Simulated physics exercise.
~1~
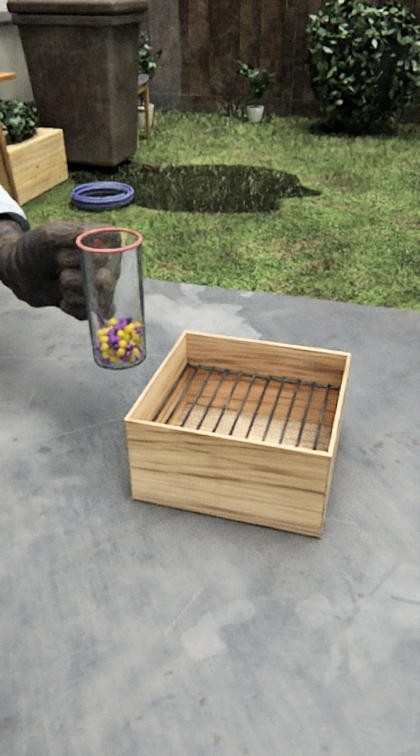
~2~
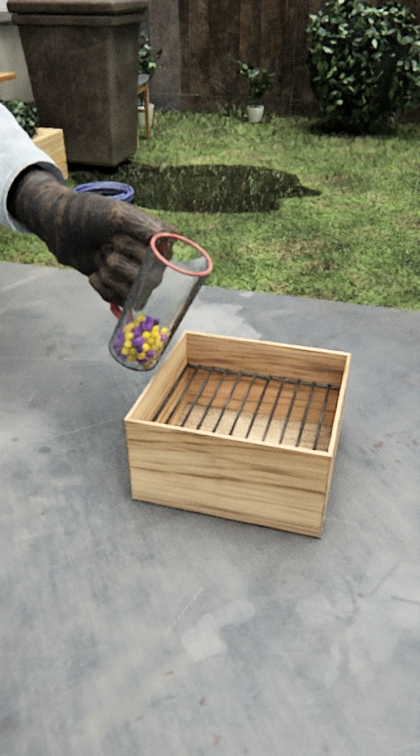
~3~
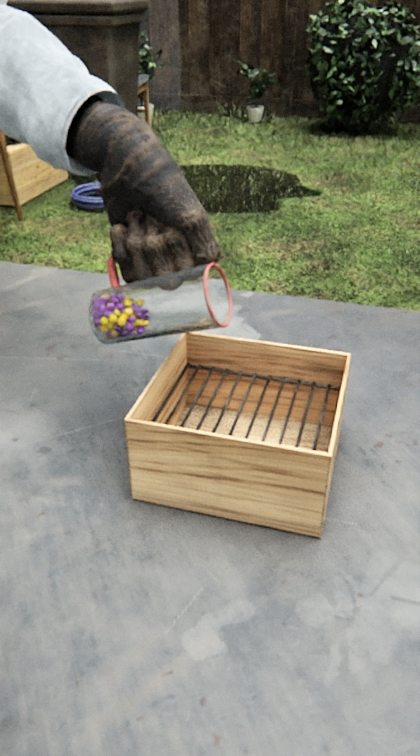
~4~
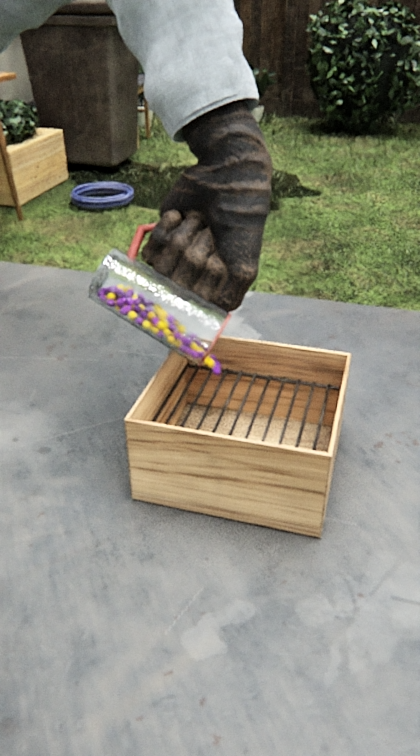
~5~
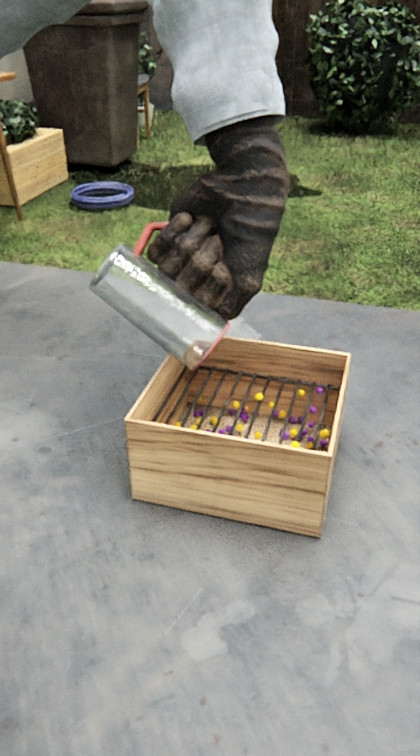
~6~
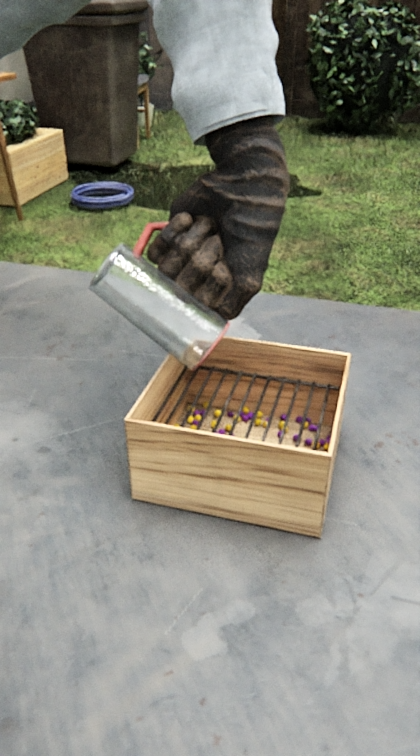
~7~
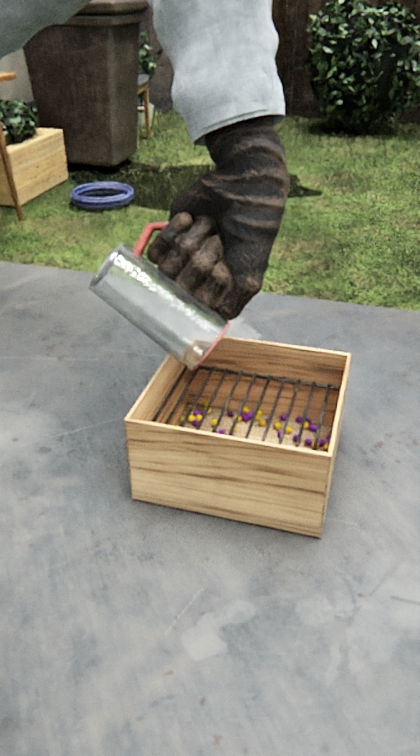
Gloved hand tipping a clear cup of purple and yellow beads over a wooden box, all dropping through the wire rack inside.
